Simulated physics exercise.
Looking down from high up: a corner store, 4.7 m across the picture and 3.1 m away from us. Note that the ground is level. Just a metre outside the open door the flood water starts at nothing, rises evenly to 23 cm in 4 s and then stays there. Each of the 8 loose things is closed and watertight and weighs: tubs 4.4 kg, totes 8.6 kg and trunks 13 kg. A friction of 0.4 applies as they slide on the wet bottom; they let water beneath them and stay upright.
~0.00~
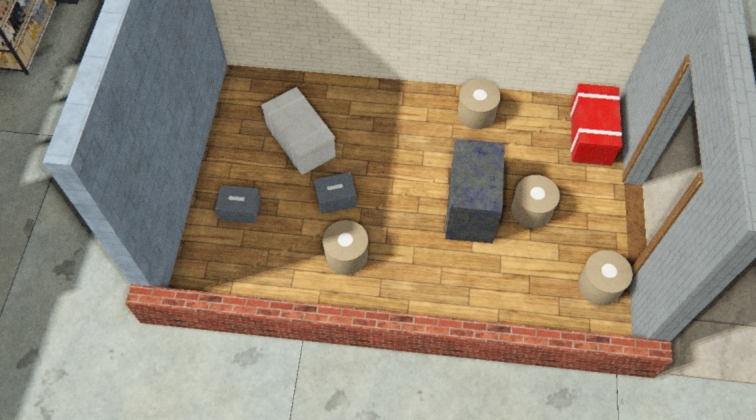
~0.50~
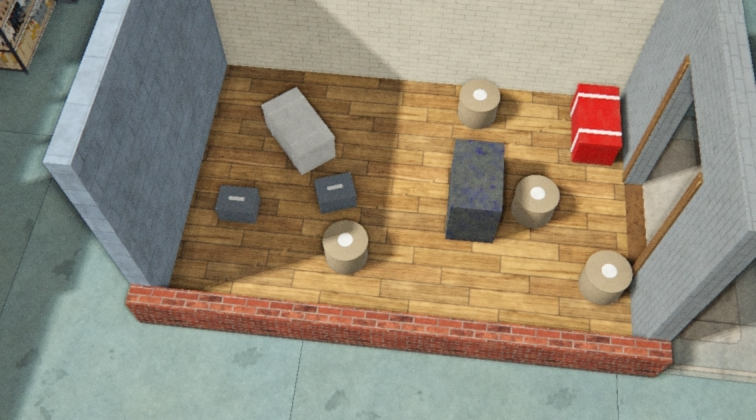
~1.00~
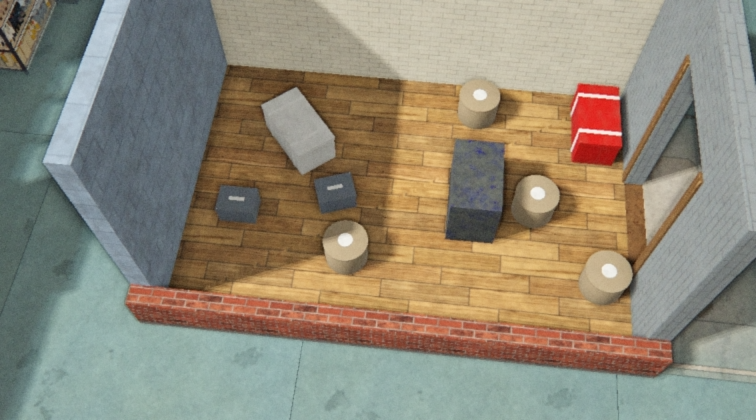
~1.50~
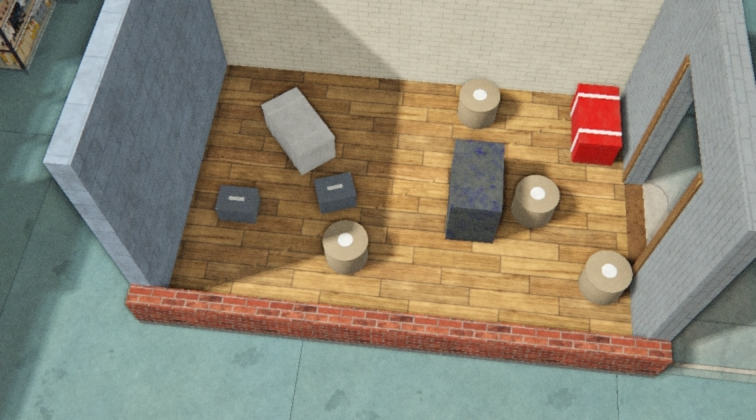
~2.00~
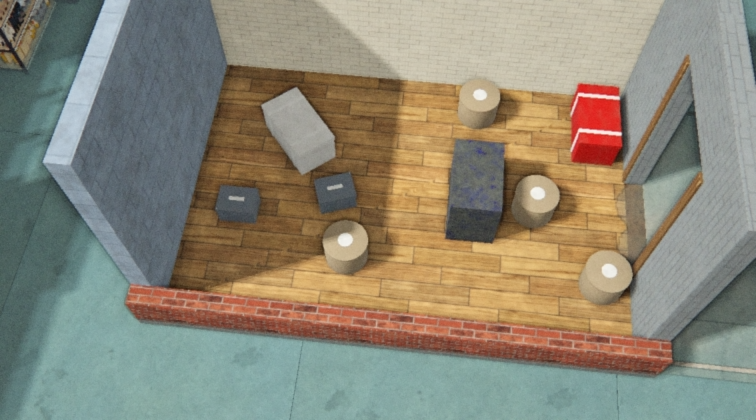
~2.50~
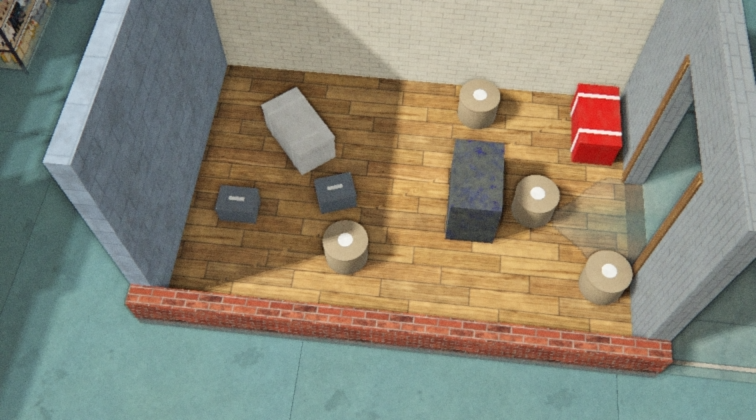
In a corner store seen from above, clear water spread over the ground outside and slipped through the doorway on the right onto the wooden floor, while the boxes and round containers stayed still.
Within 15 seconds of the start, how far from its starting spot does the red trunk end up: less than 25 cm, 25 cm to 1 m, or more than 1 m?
It ends up 25 cm to 1 m away.
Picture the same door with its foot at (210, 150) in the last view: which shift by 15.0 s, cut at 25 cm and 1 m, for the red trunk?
Then the red trunk is swept a long way.
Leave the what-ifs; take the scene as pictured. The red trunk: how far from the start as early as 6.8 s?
By that time, close to 5 cm.
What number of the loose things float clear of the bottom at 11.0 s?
I get 8.
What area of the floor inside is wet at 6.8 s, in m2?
My estimate is roughly 12 m2.
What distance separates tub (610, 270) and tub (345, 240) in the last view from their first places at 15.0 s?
Net displacement, in order: 50 cm; 60 cm.
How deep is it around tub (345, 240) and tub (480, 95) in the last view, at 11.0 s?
8 and 10 cm.
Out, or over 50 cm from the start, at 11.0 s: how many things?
The number by then is 7.
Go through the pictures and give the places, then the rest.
The red trunk at (600, 114) rests on the ground; water covers 0.0 m2; 0 of 8 have shifted, in the first frame.
The red trunk at (600, 114), on the bottom; 0.0 m2 under water; 0 of 8 have shifted, in the second frame.
The red trunk at (600, 114) rests on the ground; 0.0 m2 under water; 0 of 8 have shifted, in the third frame.
The red trunk at (600, 114) rests on the ground; 0.0 m2 under water; 0 of 8 have shifted, in the fourth frame.
The red trunk at (600, 114) rests on the ground; water covers 0.0 m2; 0 of 8 have shifted, in the fifth frame.
The red trunk at (600, 114) rests on the ground; water covers 0.6 m2; 0 of 8 have shifted, in the sixth frame.
After 3.5 s the red trunk is near (600, 114), 0.0 m from its start, aground; 0 afloat.
After 6.8 s the red trunk is near (601, 112), 0.0 m from its start, afloat; 4 afloat.
After 11.0 s the red trunk is near (559, 104), 0.5 m from its start, afloat; 8 afloat.
After 15.0 s the red trunk is near (552, 114), 0.6 m from its start, afloat; 8 afloat.
